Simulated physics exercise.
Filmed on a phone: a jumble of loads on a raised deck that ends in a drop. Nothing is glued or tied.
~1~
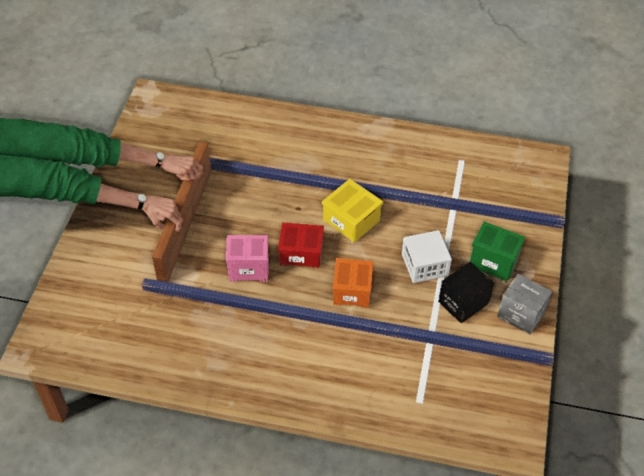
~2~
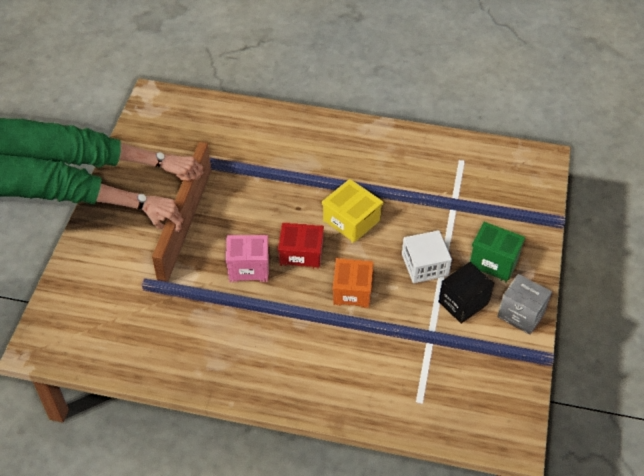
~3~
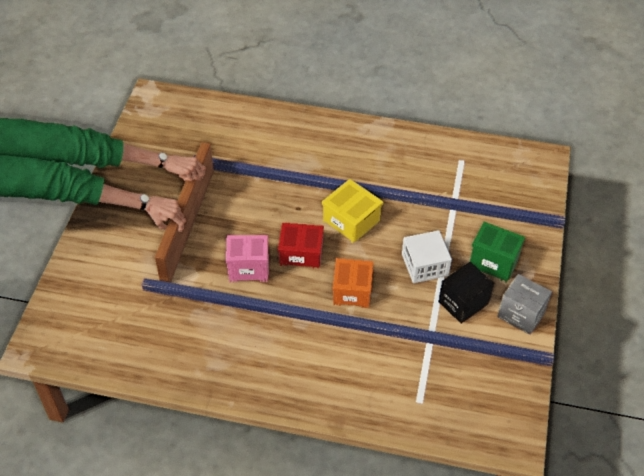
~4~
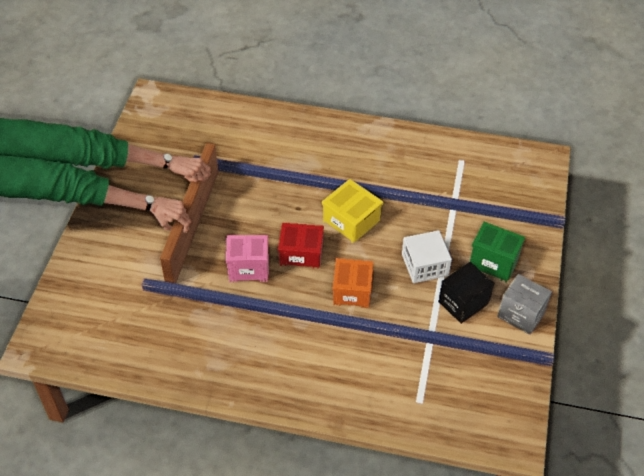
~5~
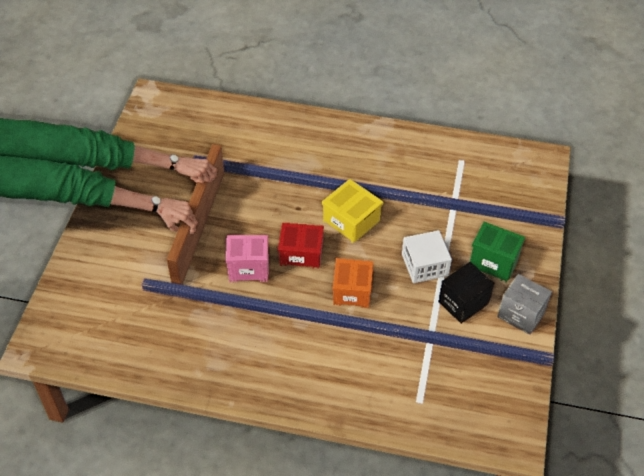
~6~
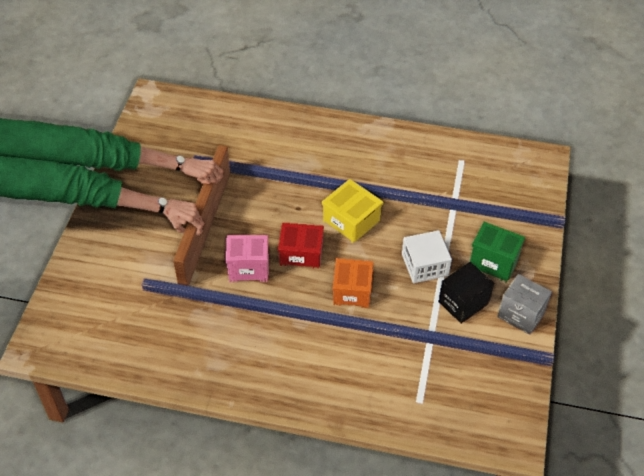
Hands in green sleeves sliding a wooden plank slightly right between blue rails on a table, the coloured boxes ahead staying still.
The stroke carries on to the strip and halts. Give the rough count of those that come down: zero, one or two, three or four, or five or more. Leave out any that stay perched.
The number that fall off is one or two.
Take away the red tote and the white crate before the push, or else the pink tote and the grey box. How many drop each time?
The counts: 1 and 0.
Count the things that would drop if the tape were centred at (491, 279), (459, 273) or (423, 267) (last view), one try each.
The counts: 3, 1 and 0.
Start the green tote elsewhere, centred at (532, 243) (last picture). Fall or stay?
The green tote stays on.
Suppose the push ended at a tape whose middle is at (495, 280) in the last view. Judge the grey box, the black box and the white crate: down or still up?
The grey box tumbles off, the black box comes down, the white crate remains up.
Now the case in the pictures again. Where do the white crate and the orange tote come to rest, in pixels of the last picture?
About (498, 267), and the other about (497, 312).
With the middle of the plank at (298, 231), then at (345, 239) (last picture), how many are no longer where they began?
At the one place 2, at the other 4.
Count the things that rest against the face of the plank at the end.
That makes 3.
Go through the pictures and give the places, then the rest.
In the first picture, grey box (524, 304); green tote (496, 252); black box (466, 292); plank (184, 211); tape (443, 270).
In the second picture, green tote (496, 253); white crate (426, 257).
In the third picture, black box (466, 293); red tote (301, 246).
In the fourth picture, grey box (524, 305); yellow tote (352, 212).
In the fifth picture, green tote (496, 253); pink tote (248, 259).
In the sixth picture, grey box (524, 305); green tote (496, 253); black box (466, 293); plank (204, 215); tape (443, 270).
Soon after, none off yet; grey box at rest near (524, 305); green tote at rest near (496, 253); black box at rest near (466, 293).
By the end, the number that fall off is one or two; fallen, grey box.
